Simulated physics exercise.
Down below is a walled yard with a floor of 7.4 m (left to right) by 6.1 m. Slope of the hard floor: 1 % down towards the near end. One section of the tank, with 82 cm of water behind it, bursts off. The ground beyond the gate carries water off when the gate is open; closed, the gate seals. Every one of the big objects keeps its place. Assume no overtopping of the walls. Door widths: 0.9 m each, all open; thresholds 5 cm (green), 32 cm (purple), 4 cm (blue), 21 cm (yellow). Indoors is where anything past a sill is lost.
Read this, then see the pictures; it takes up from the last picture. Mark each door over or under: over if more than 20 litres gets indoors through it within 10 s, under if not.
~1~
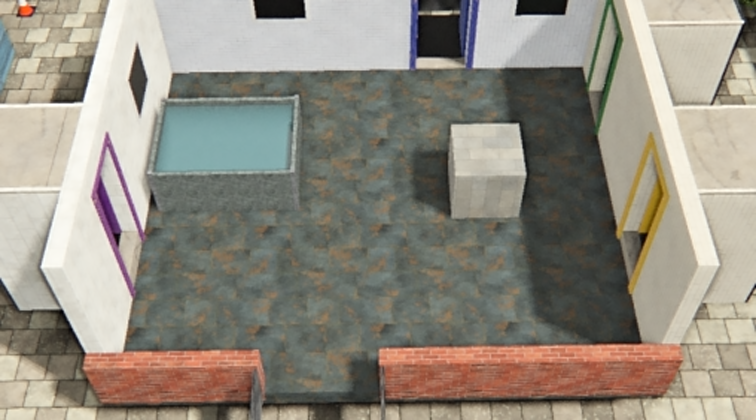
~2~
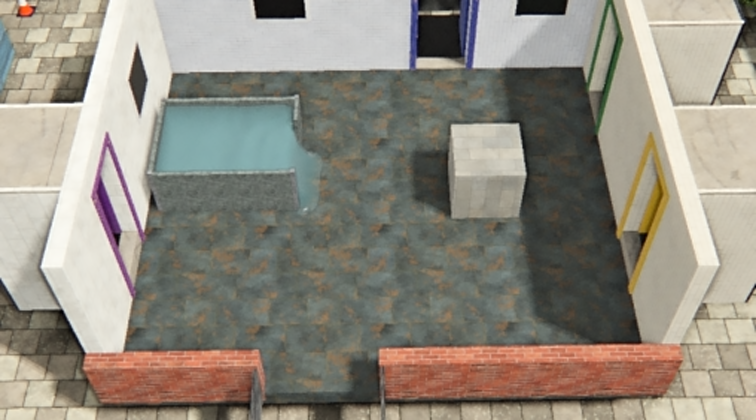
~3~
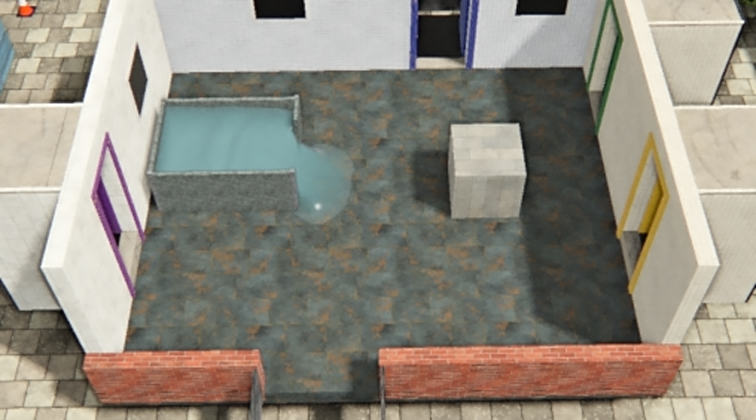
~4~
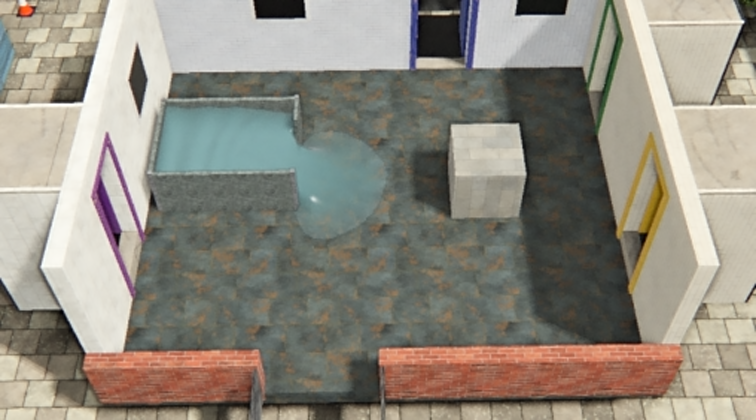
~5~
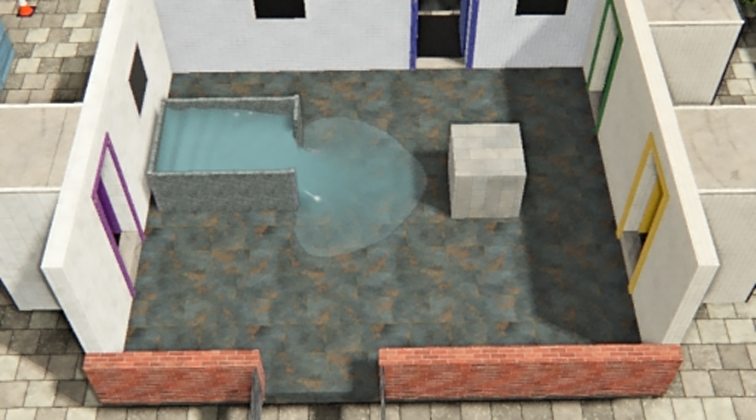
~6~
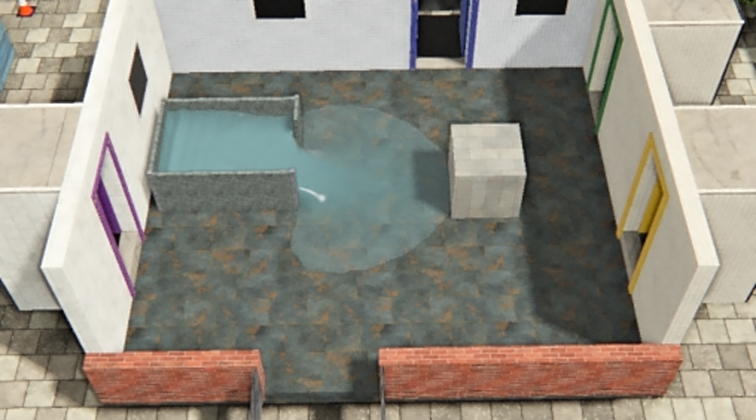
Green door: Over, purple door: Under, blue door: Over, yellow door: Under.
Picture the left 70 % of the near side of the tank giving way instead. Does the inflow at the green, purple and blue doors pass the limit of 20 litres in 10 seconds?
Result: Green limit not passed, purple limit not passed, blue limit not passed.
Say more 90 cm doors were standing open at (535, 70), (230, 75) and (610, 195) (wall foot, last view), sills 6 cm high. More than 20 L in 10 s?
Well, the first is on the high side, the second is on the low side, and the third is on the high side.
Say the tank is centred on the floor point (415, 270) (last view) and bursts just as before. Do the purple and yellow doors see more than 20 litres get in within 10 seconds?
Lab note: Purple door limit not exceeded; yellow door limit exceeded.
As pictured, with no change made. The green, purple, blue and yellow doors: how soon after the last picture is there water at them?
Green: 1.0 s; purple: 8.5 s; blue: 0.8 s; yellow: 1.6 s.
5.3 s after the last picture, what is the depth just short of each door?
Centimetres: Green 10 / purple 0 / blue 6 / yellow 8.
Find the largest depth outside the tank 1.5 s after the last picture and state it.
Roughly 32 cm.
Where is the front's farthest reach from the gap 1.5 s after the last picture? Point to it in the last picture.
I'd mark it close to (648, 371).
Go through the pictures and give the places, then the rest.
In the first frame, still water, 82 cm deep, in the tank at (226, 138).
In the second frame, water pours out at (295, 171) and has run 0.6 m, to (299, 212); typically 9 cm deep outside, 82 cm at the tank's back.
In the third frame, the front is at (349, 162), 0.9 m from the gap at (296, 172); 1.0 m2 of floor is under water; 82 cm left at the back of the tank.
In the fourth frame, the front is at (382, 168), 1.4 m from the gap at (296, 173); 2.2 m2 of floor is under water; 80 cm left at the back of the tank.
In the fifth frame, the front is at (422, 178), 2.0 m from the gap at (296, 173); 4.1 m2 of floor is under water; 72 cm left at the back of the tank.
In the sixth frame, the front is at a hidden place, 2.5 m from the gap at (296, 172); 6.1 m2 of floor is under water; 70 cm left at the back of the tank.
Then, 0.7 s after the last picture water covers 35 % of the floor and is deepest (40 cm) near (442, 192); green door not reached, purple door not reached, blue door not reached, yellow door not reached.
Then, 1.5 s after the last picture water covers 55 % of the floor and is deepest (32 cm) near (431, 201); green door 4 cm at the sill, 14 L in, purple door not reached, blue door 6 cm at the sill, 0 L in, yellow door not reached.
Then, 2.8 s after the last picture water covers 55 % of the floor and is deepest (29 cm) near (622, 371); green door 15 cm at the sill, 79 L in, purple door not reached, blue door 6 cm at the sill, 5 L in, yellow door 12 cm at the sill, 0 L in.
Then, 5.3 s after the last picture water covers 70 % of the floor and is deepest (18 cm) near (594, 173); green door 10 cm at the sill, 151 L in, purple door not reached, blue door 6 cm at the sill, 19 L in, yellow door 8 cm at the sill, 0 L in.
Then, 9.3 s after the last picture water covers 85 % of the floor and is deepest (11 cm) near (416, 374); green door 7 cm at the sill, 202 L in, purple door 3 cm at the sill, 0 L in, blue door 7 cm at the sill, 43 L in, yellow door 9 cm at the sill, 0 L in.
